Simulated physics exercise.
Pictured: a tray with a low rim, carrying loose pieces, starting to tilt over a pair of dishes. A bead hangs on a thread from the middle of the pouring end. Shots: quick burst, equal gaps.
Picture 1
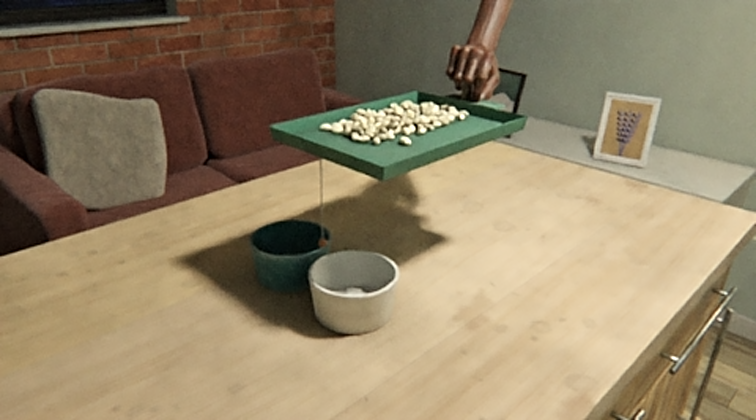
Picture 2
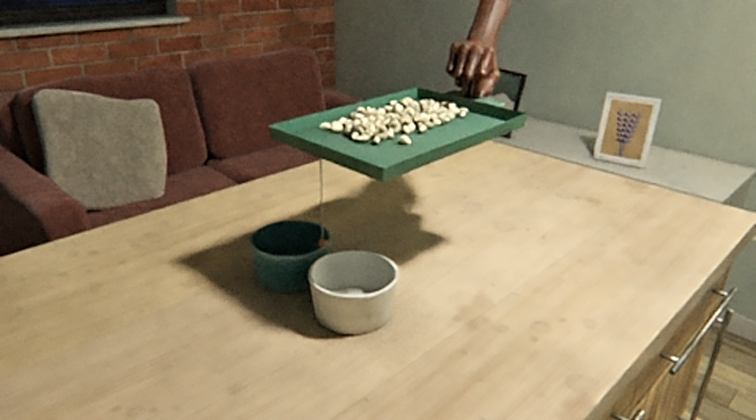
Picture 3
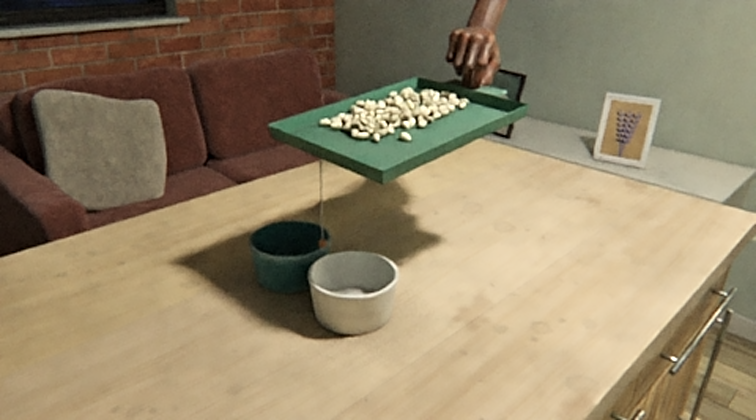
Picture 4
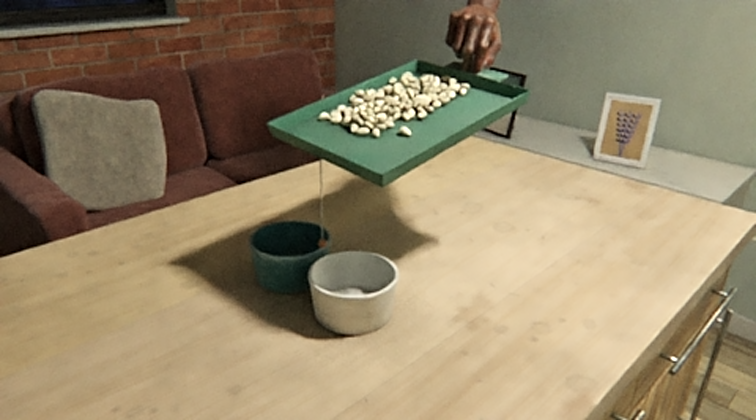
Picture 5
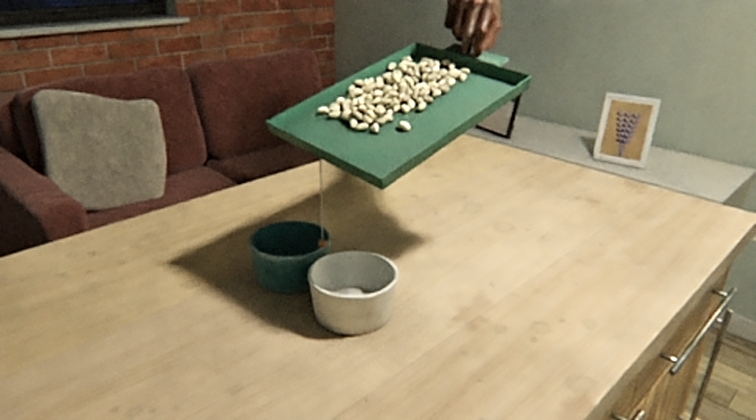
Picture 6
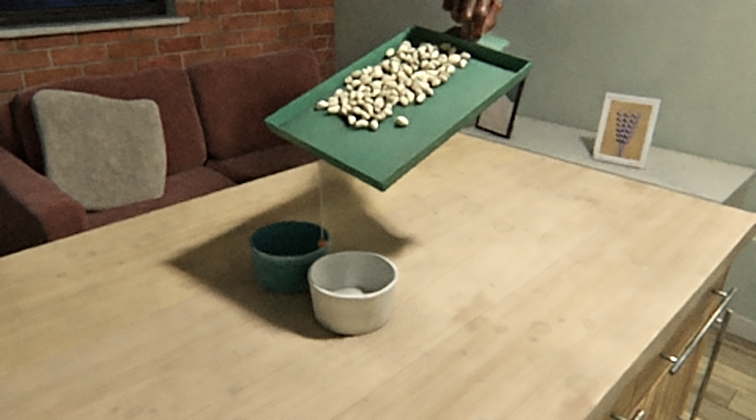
A hand raising the far end of a green tray of white beans, slanting it above two small bowls on a wooden table.
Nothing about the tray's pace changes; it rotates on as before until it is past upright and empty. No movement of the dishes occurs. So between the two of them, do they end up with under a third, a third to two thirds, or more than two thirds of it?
They end up with a third to two thirds.
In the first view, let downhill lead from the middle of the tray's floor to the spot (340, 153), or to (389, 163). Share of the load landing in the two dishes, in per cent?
20 % and 60 %.
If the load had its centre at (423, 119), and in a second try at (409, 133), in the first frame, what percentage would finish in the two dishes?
Estimate: 60 % first, 60 % second.
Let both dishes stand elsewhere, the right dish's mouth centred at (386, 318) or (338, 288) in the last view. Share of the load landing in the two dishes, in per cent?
Around 70 and around 70 per cent, in that order.
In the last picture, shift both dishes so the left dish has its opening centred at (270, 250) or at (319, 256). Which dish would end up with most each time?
First try: The right-hand one. Second try: The right-hand one.
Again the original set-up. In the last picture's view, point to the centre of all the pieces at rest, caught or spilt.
Last view, centre at rest - approx. (340, 328).
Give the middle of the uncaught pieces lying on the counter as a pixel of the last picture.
The middle lies near (345, 388).
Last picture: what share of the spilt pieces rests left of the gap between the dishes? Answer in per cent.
Close to 50 %.
Shortly afterwards, tray tipped steeply; near two thirds on the tray; only a few in the right dish; near a quarter in the air.
Next, tray tipped past a quarter turn; near a third on the tray; a little in the right dish; near a third outside both; a little in the air.
Some moments later, tray tipped past a quarter turn; near half in the right dish; near half outside both.
In the end, tray tipped past a quarter turn; near half in the right dish; none at all in the left dish; near half outside both.
